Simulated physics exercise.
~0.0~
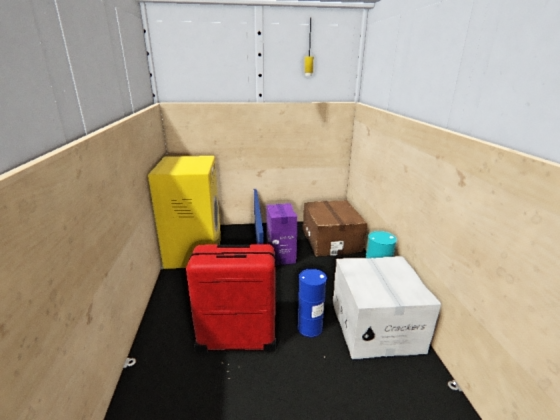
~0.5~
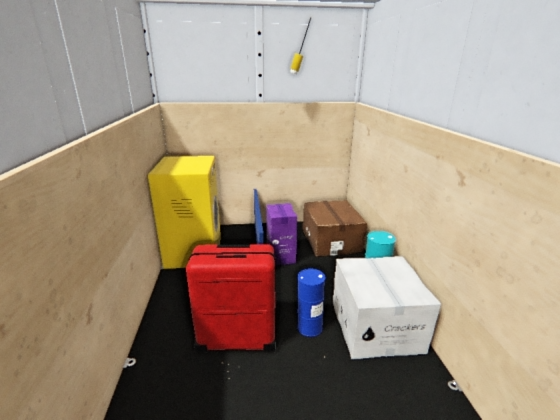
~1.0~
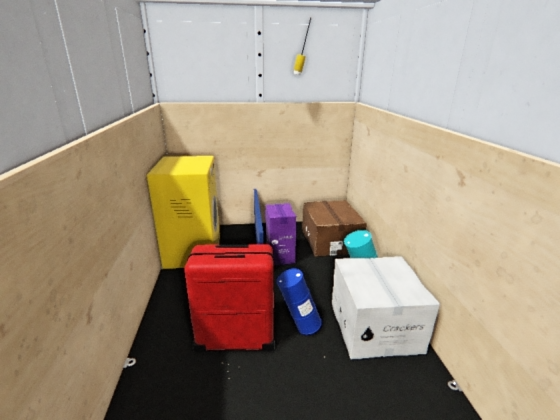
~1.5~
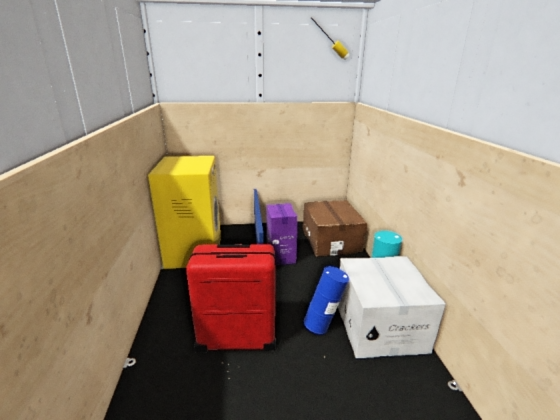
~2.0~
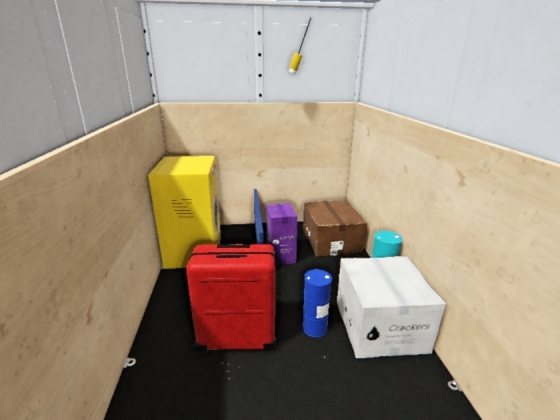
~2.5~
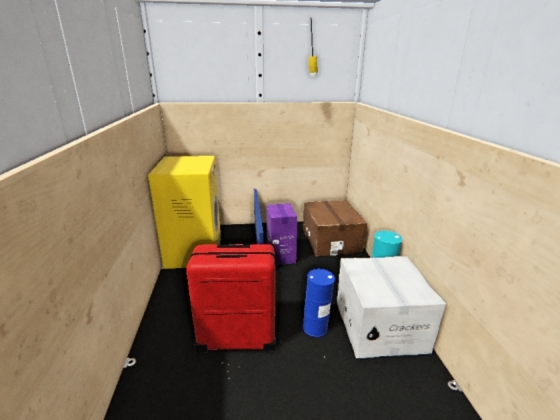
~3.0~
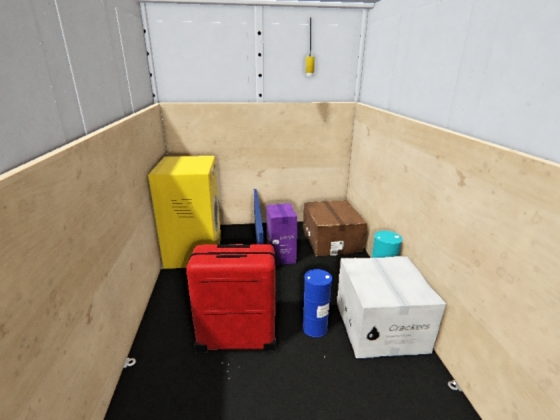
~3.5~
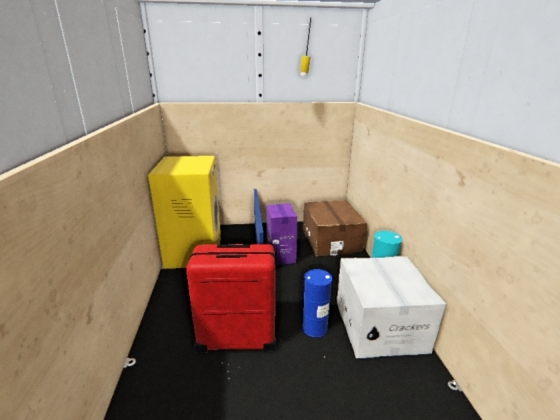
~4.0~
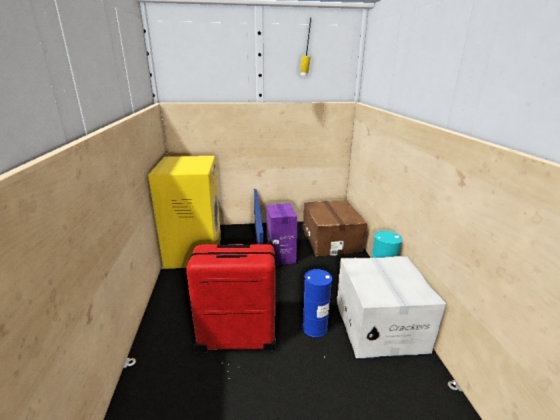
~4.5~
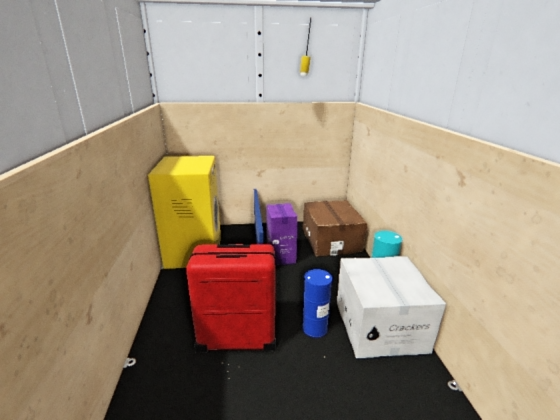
Wood-lined van load bay with a swinging lamp, blue and turquoise canisters tilting left, the blue then leaning right, both settling upright.
